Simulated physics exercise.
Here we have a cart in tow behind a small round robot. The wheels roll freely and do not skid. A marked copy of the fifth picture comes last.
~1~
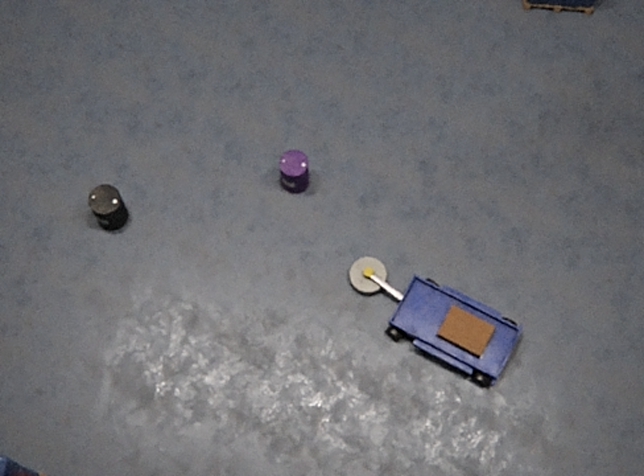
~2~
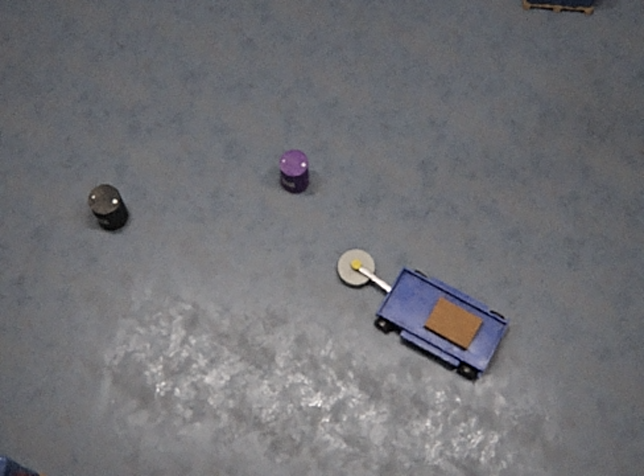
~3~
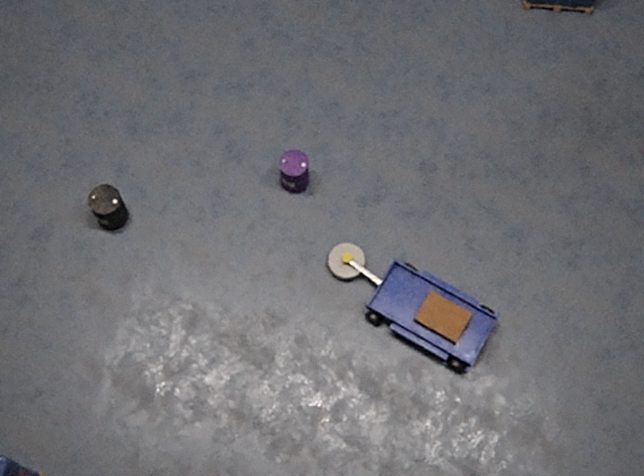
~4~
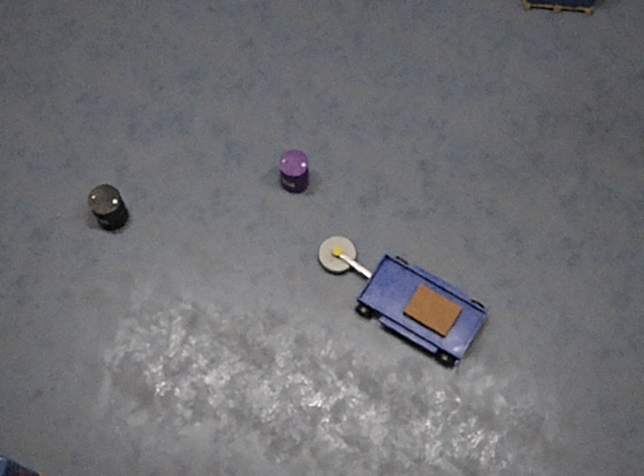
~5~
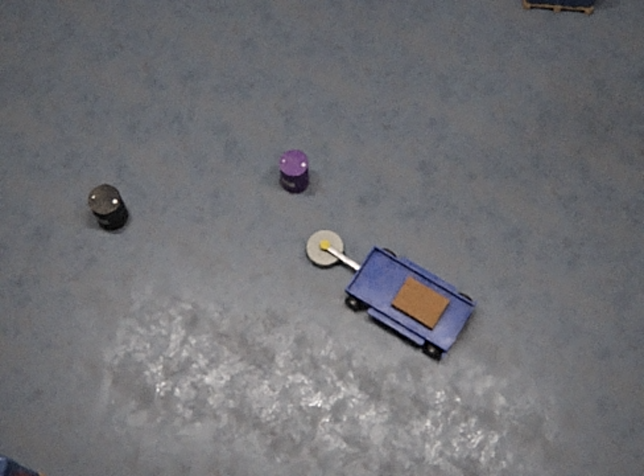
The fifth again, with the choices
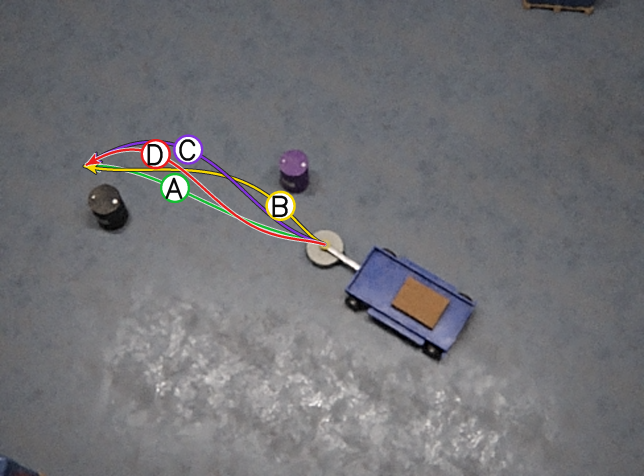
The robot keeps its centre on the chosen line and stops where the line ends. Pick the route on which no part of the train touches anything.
Route D.
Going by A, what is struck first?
It meets the black drum.
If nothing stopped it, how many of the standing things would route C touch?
One.
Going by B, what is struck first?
It meets the purple drum.
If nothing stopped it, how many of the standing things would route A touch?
One.
On the marked copy, A from (325, 245) via (205, 202) to (87, 166); B from (325, 245) via (217, 174) to (84, 166); C from (325, 245) via (215, 166) to (88, 164); D from (325, 245) via (207, 191) to (86, 165).
Taking D. A third of the way, robot (235, 218), cart (323, 256).
Two thirds of the way, robot (163, 161), cart (240, 208).
When it is over, robot (87, 170), cart (177, 180); nothing has been touched.
As for the rest, A meets the black drum; B meets the black drum and purple drum; C meets the purple drum.
